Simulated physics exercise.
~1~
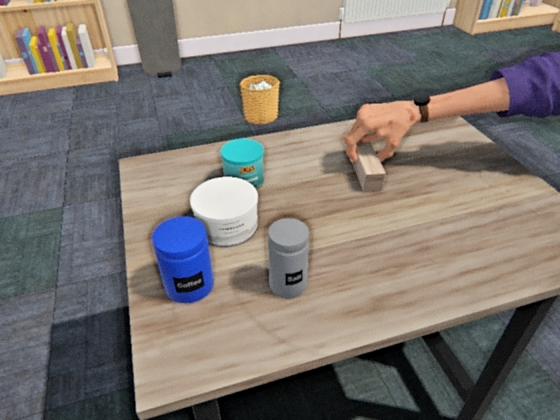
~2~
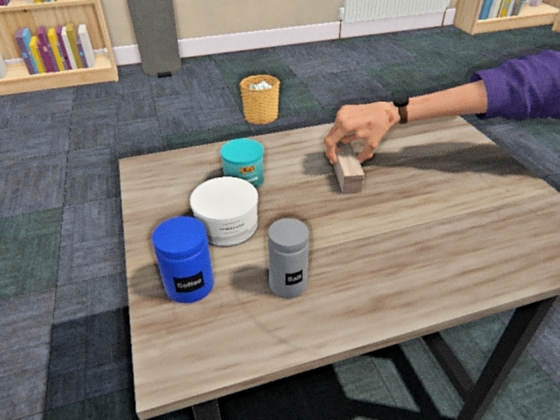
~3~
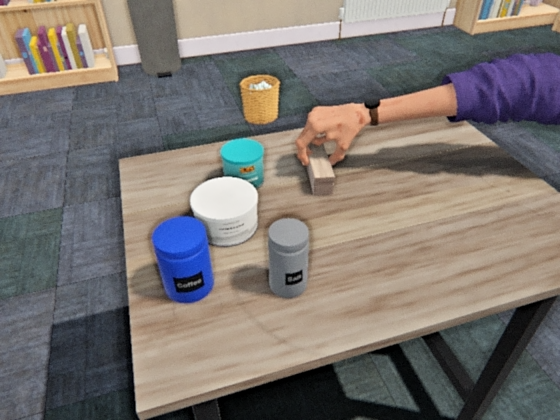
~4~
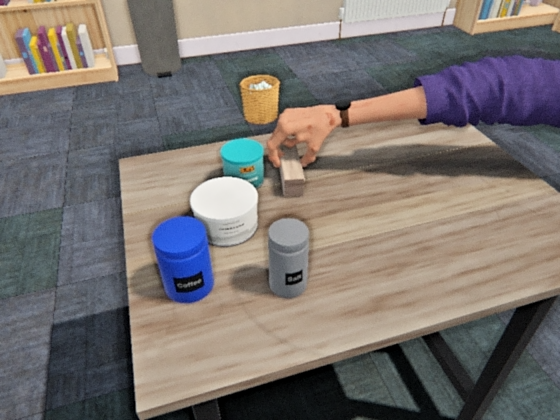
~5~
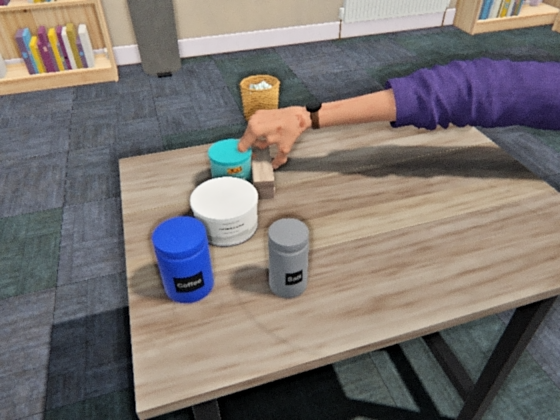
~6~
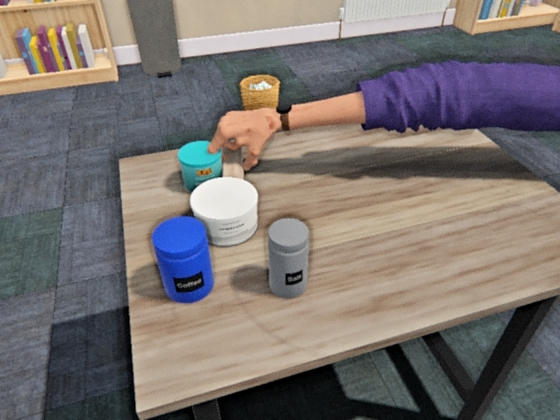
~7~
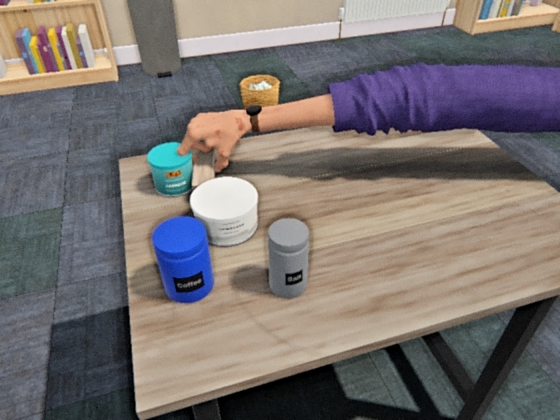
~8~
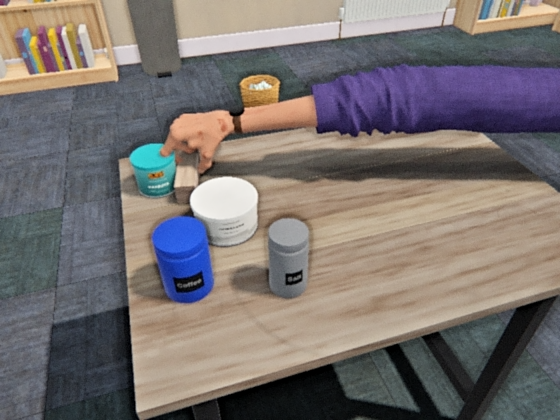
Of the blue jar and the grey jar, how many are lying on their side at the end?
Neither of them is lying on its side. The blue jar and the grey jar are both still standing upright at the end.
